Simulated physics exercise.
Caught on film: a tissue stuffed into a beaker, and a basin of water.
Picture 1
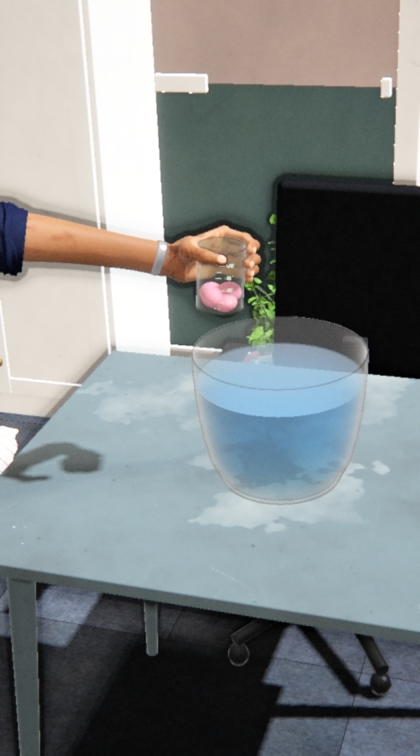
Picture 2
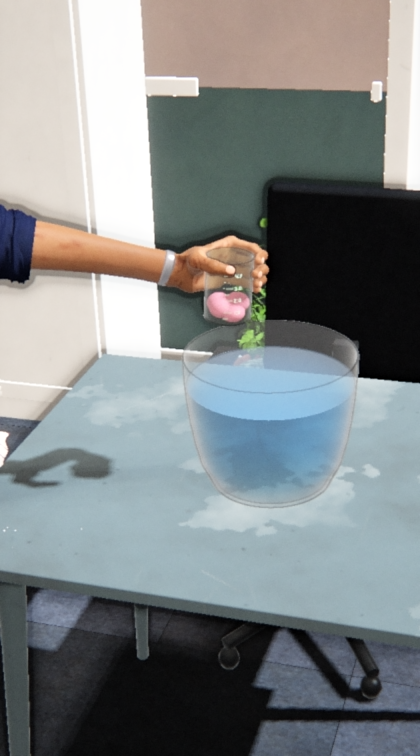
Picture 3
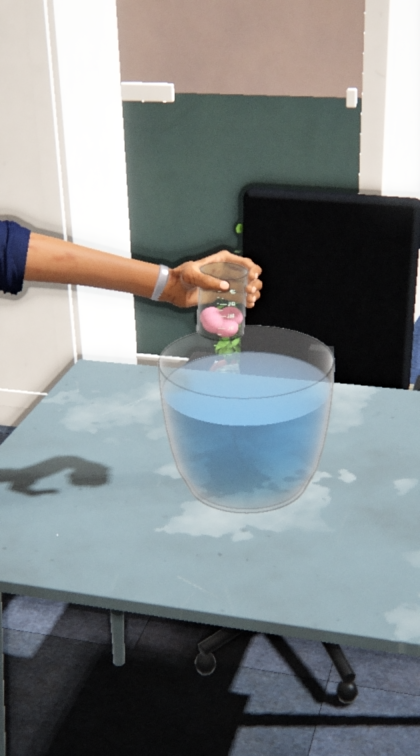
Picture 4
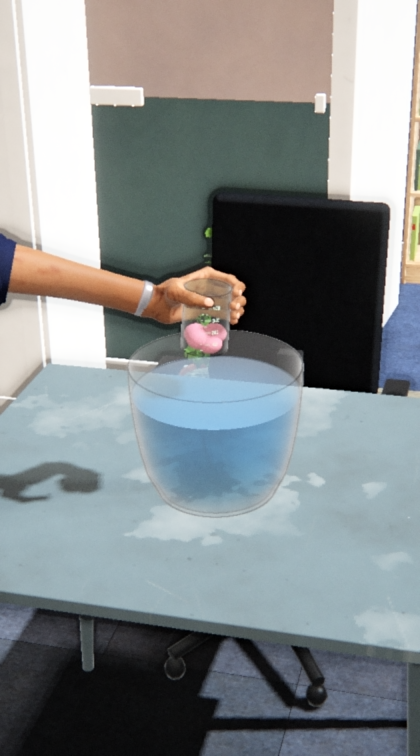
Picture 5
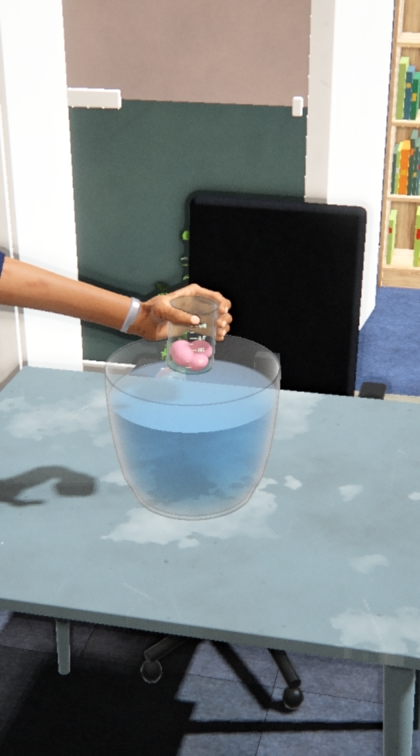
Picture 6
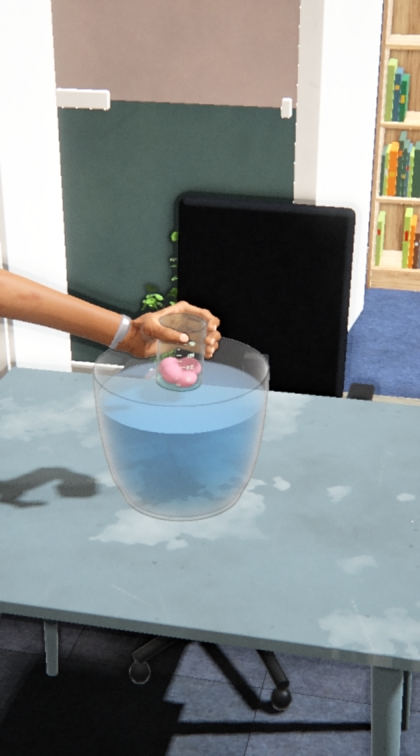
At a worn blue-gray table, a hand held a clear beaker with crumpled pink tissue inside above a basin of water and slowly lowered it until it was just over the surface.
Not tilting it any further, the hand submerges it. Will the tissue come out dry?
Under the surface the tissue ends up wet.
Next, the beaker enters the water.
After that, water pours in as the air escapes.
Finally, the beaker is under, flooded, and the tissue is wet.
